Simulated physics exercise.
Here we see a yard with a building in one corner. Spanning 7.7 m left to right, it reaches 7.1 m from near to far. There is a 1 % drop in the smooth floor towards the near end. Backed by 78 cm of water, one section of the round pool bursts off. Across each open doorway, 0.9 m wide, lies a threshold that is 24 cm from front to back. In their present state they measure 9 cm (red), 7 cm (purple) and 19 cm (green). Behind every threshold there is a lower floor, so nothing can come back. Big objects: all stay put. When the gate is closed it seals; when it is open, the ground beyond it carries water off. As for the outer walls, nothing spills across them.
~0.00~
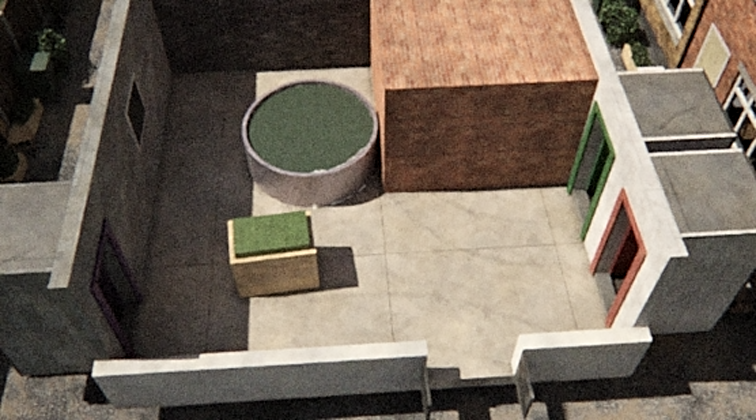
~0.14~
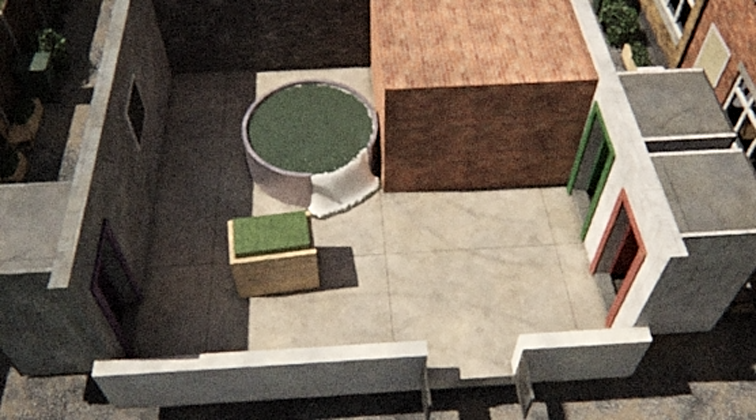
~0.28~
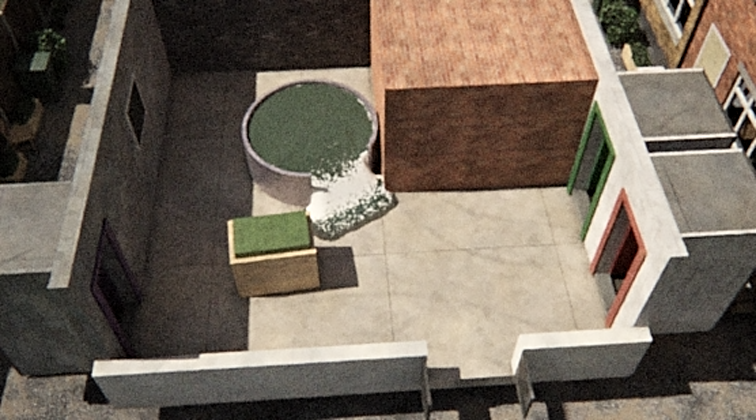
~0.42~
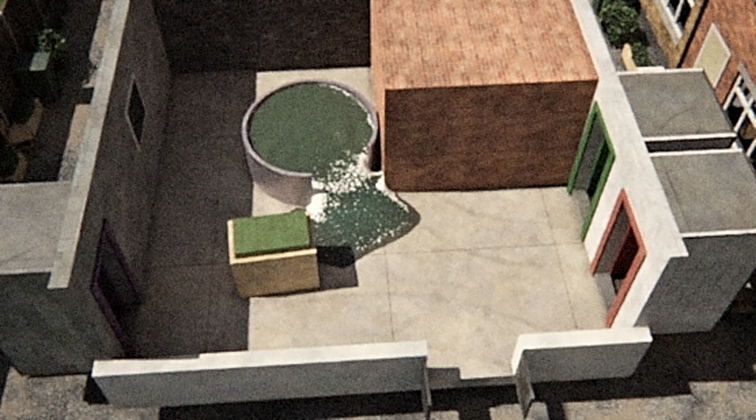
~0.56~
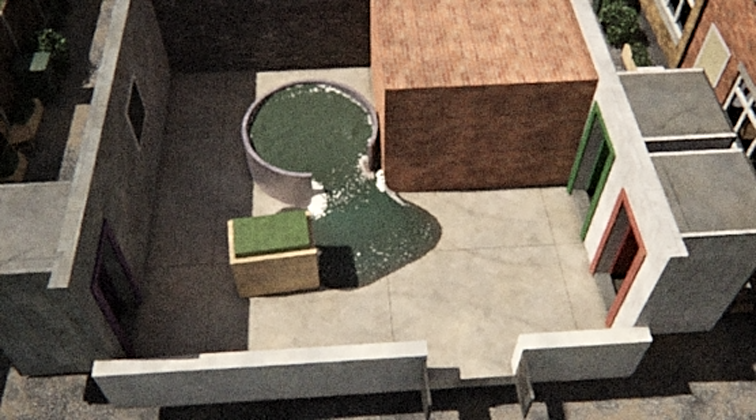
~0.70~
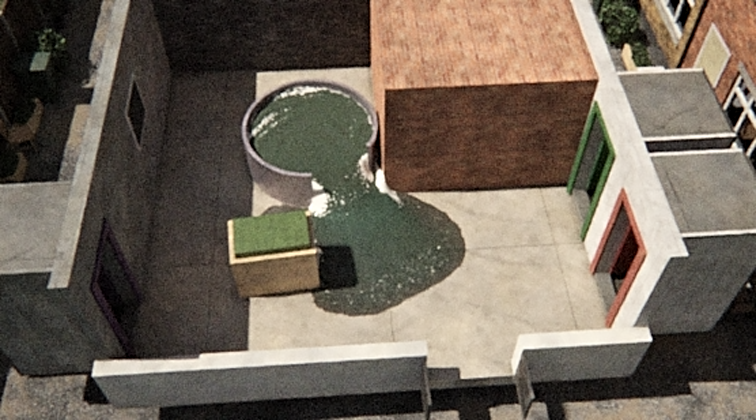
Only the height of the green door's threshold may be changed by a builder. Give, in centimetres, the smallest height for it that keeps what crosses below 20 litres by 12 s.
Close to 9.5 cm is just enough.
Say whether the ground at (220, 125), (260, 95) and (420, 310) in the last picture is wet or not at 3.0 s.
I'd mark them spared by the flood, spared by the flood and touched by the flood, respectively.
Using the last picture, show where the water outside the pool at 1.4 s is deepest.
Near (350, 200).
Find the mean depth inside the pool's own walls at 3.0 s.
Averaged depth comes out at about 31 cm.
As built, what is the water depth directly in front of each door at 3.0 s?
In cm: Red 22, purple 0, green 9.
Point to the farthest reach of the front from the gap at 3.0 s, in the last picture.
Near (609, 354).
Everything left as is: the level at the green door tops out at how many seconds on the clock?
It peaks around 7.0 s.
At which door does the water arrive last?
Answer: The purple door.
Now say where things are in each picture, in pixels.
Still water, 78 cm deep, in the round pool at (310, 128); the green door at (589, 179) is dry, in the first picture.
Water pours out at (345, 185) and has run 0.3 m, to (325, 217); about 8 cm deep outside, 78 cm at the back, in the second picture.
Water pours out at (345, 187) and has run 0.8 m, to (339, 235); about 12 cm deep outside, 78 cm at the back, in the third picture.
Water pours out at (346, 188) and has run 1.4 m, to (344, 262); about 10 cm deep outside, 78 cm at the back, in the fourth picture.
The front is at (352, 286), 1.9 m from the gap at (346, 188); 4.0 m2 of floor is wet, 74 cm left at the back, in the fifth picture.
Water pours out at (346, 188) and has run 2.4 m, to (375, 309); about 6 cm deep outside, 67 cm at the back; the green door at (589, 179), 4.2 m from the gap, is still 2.3 m from the nearest water, in the sixth picture.
After 1.4 s water covers 40 % of the floor, deepest (37 cm) near (350, 200); it has not reached the green door.
After 3.0 s water covers 60 % of the floor, deepest (30 cm) near (609, 354); 9 cm at the green door, 0 litres in over its 19 cm threshold.
After 12.0 s water covers 95 % of the floor, deepest (14 cm) near (129, 385); 6 cm at the green door, 0 litres in over its 19 cm threshold.
At the green door as built, the water arrived by 2.4 s and peaked near 14 cm at 7.0 s.
Run again over the same 12 s with other heights there, 38 litres in over 8 cm, 13 litres over 10.5 cm. The limit of 20 litres is kept from about 9.5 cm up.
